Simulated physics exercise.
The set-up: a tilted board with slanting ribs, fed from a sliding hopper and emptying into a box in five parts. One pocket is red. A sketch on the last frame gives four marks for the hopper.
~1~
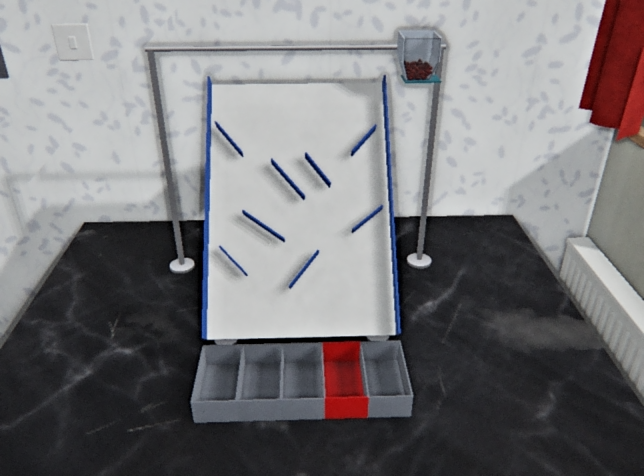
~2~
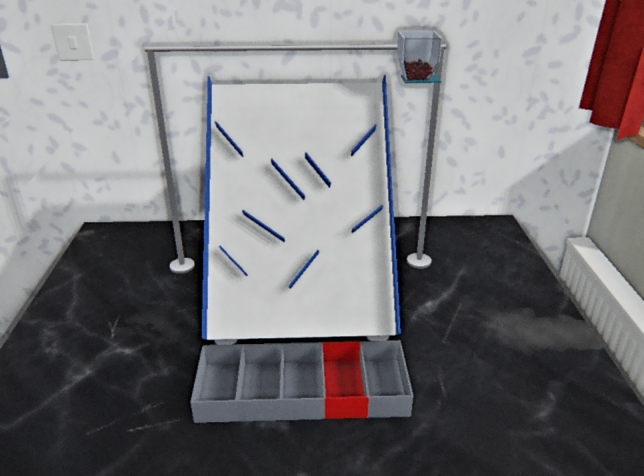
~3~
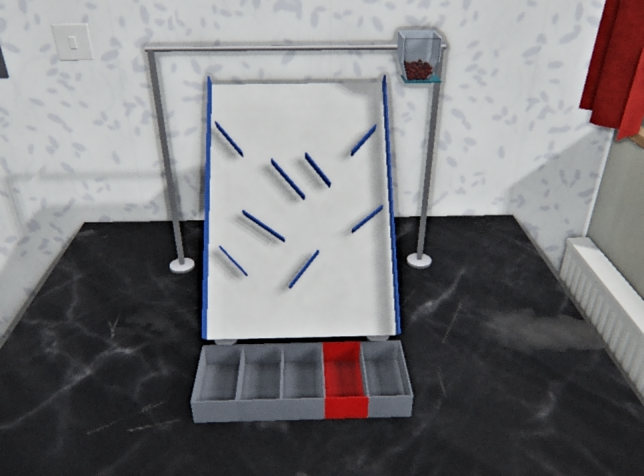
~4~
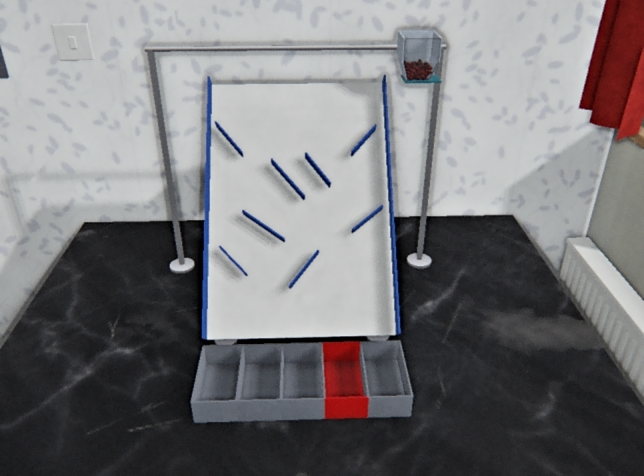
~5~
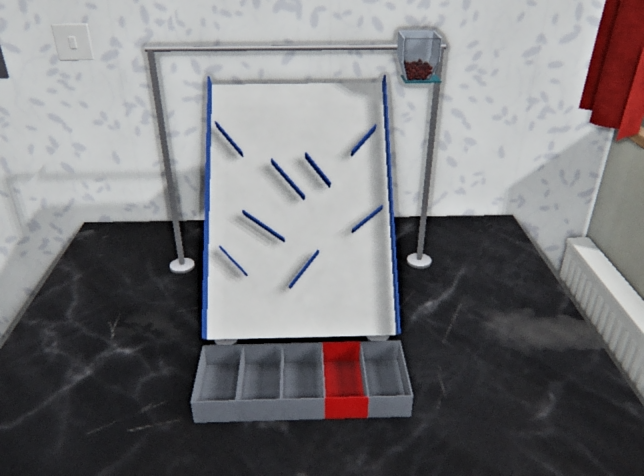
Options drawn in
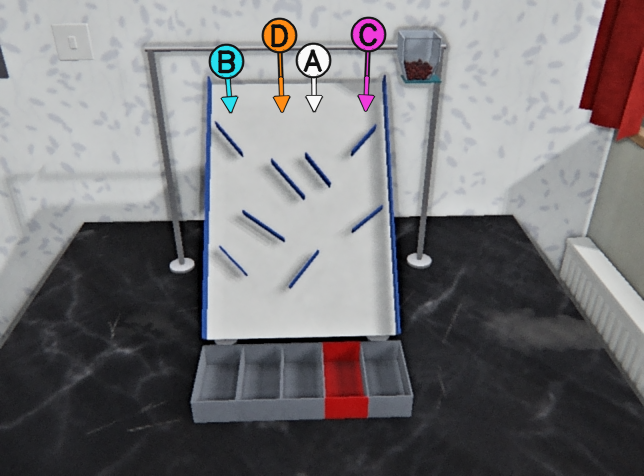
A tilted white board with blue edges and slanting blue ribs stands on a black marbled tabletop, seen from the front and slightly above, against a pale patterned wall. A clear hopper of dark red beans sits at the right end of a grey rail above it, and a grey five-part box with one red pocket lies below. Nothing visibly moves, and the camera stays still.
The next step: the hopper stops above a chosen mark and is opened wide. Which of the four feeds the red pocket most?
Best: A.
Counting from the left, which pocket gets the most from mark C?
The fourth from the left.
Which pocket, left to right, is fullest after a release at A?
It is the fourth one.
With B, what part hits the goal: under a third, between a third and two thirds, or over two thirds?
It is under a third.
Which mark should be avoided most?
The answer is B.
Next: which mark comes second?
Here it is mark C.
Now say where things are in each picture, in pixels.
The first picture shows hopper (417, 73), kidney beans, door shut.
The second picture shows ribs (215, 121) to (242, 152), (352, 151) to (376, 125), (271, 159) to (304, 196).
The third picture shows ribs (305, 152) to (331, 183), (242, 210) to (284, 239), (353, 229) to (383, 205).
The fourth picture shows ribs (219, 246) to (246, 273), (289, 287) to (319, 250).
The fifth picture shows red pocket (346, 406), number 4 of 5 from the left.
On the marked copy, mark A meets the board at (314, 105); mark B meets the board at (230, 106); mark C meets the board at (365, 105); mark D meets the board at (281, 106).
With A, the larger part in the red pocket, roughly a quarter in other pockets.
With B, just a few in the red pocket, almost all in other pockets, about a tenth outside the box.
With C, roughly half in the red pocket, roughly a third in other pockets, about a tenth held on the board, just a few outside the box.
With D, roughly a quarter in the red pocket, roughly two thirds in other pockets, about a tenth outside the box.
